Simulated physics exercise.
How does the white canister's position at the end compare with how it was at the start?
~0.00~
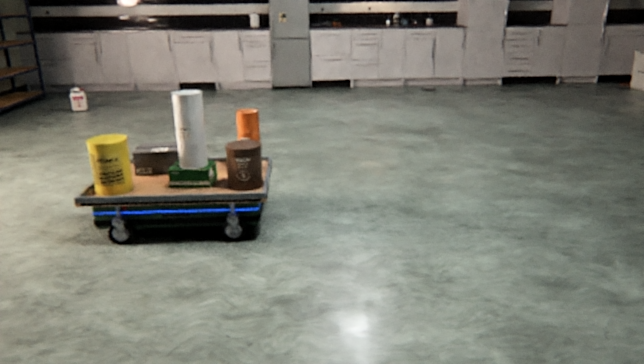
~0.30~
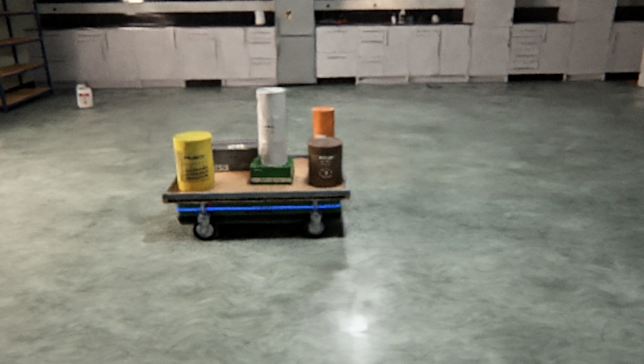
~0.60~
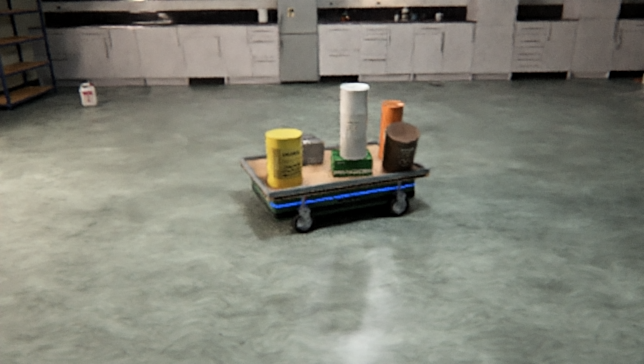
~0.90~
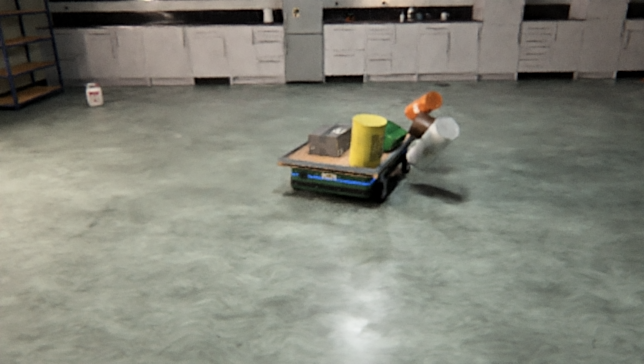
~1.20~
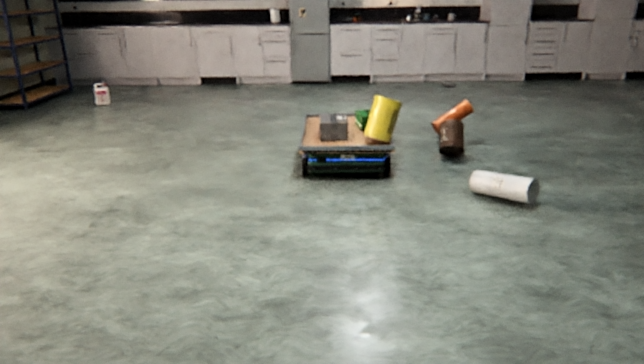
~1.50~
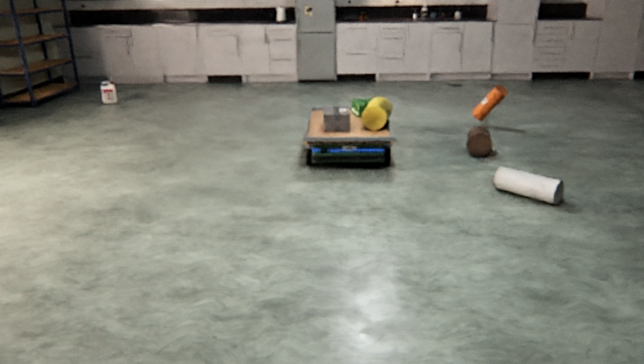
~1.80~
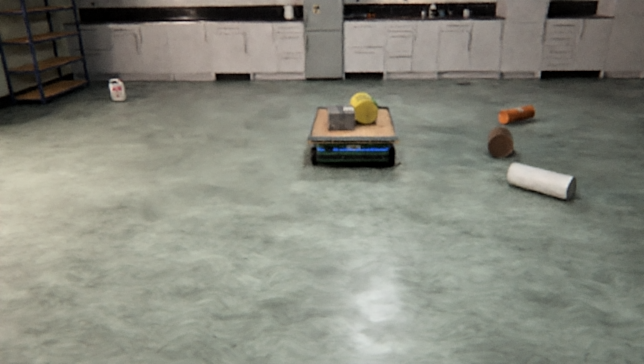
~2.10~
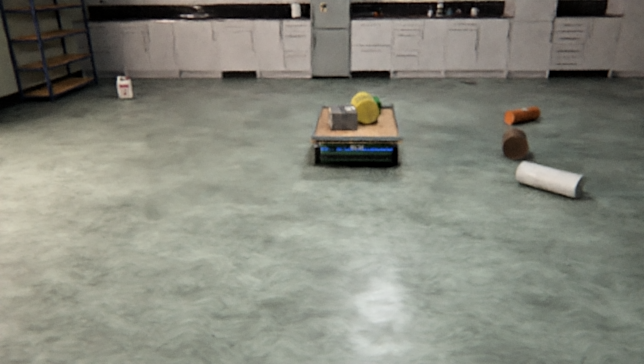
At the start the white canister stands upright on the cart. At the end it lies on its side on the floor, to the right of the cart.
A cart rolls right and turns away, spilling three canisters onto the floor, then stops.
